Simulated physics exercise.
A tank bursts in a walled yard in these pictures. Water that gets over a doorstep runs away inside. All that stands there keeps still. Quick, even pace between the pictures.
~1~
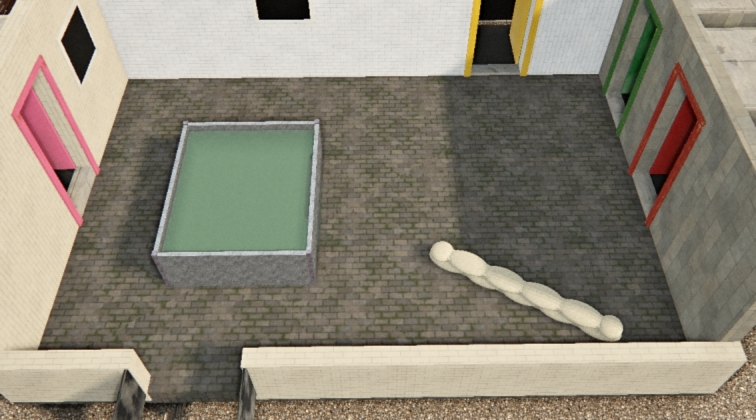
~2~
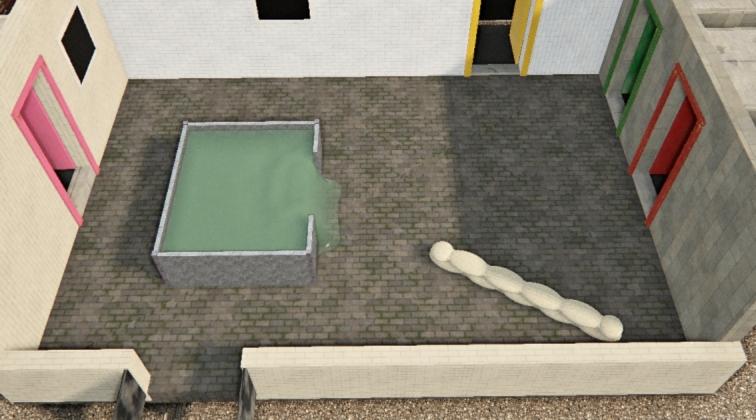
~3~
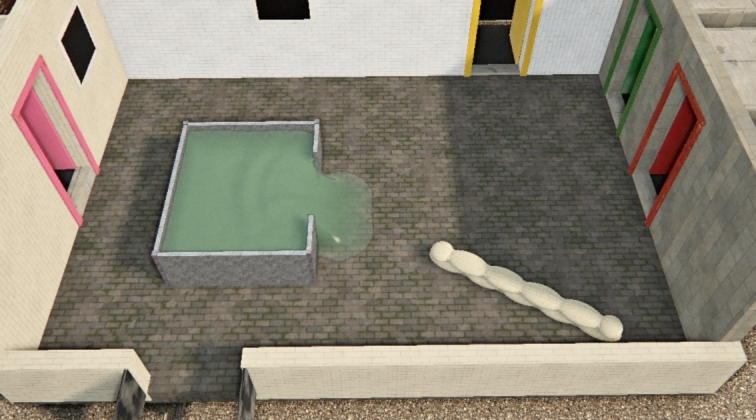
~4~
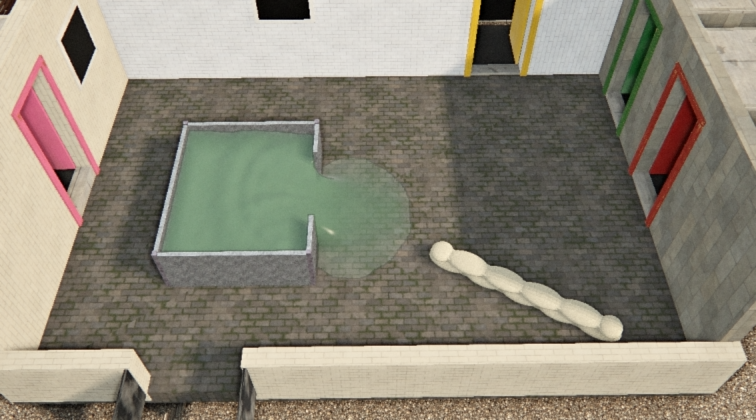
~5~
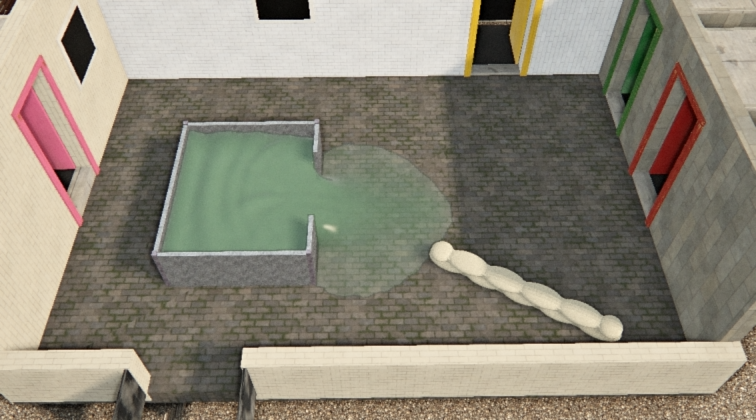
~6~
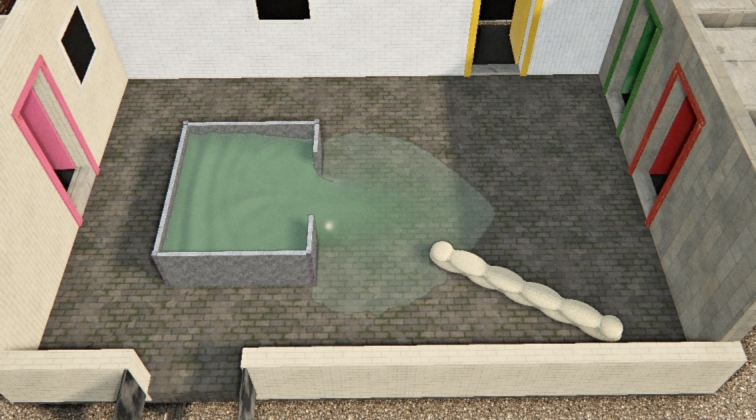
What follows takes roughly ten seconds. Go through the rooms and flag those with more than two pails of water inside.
Red door - flagged, yellow door - flagged, pink door - not flagged, green door - flagged.
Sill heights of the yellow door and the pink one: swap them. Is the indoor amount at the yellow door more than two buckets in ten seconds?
Reading for the yellow door: It admits less.
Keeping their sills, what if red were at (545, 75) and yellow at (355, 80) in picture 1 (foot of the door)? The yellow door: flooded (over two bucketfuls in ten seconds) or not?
Well, yellow door comes up short in the end.
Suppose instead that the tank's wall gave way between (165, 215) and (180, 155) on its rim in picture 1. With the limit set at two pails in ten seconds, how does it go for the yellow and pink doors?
Result - yellow: Below the limit; pink: Above the limit.
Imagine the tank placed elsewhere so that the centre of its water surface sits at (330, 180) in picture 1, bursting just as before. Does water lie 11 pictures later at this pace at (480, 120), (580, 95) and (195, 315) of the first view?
In that order: Reached by the flood, reached by the flood, not reached.
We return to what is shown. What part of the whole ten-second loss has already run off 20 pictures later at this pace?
I'd estimate close to 45 per cent.
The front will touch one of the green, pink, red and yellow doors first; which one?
The red door is the one.
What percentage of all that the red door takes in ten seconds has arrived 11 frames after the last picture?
15 %.
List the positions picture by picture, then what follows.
The first frame shows still water in the tank at (243, 187).
In the second frame, the front is at (331, 182), out from the gap at (314, 204).
In the third frame, the front is at (365, 188), out from the gap at (314, 206).
In the fourth frame, the front is at (404, 199), out from the gap at (314, 206).
In the fifth frame, the front is at (443, 202), out from the gap at (314, 206).
In the sixth frame, the front is at (487, 207), out from the gap at (314, 206).
A moment on, water covers 30 % of the floor; the red door wet at the sill, nothing in, the yellow door not reached, the pink door not reached, the green door not reached.
Next, water covers 50 % of the floor; the red door over two buckets in, the yellow door wet at the sill, nothing in, the pink door not reached, the green door wet at the sill, nothing in.
Then, water covers 55 % of the floor; the red door far over two buckets in, the yellow door under two buckets in, the pink door not reached, the green door over two buckets in.
Later, water covers 60 % of the floor; the red door far over two buckets in, the yellow door over two buckets in, the pink door not reached, the green door over two buckets in.
In the end, water covers 80 % of the floor; the red door far over two buckets in, the yellow door far over two buckets in, the pink door not reached, the green door far over two buckets in.
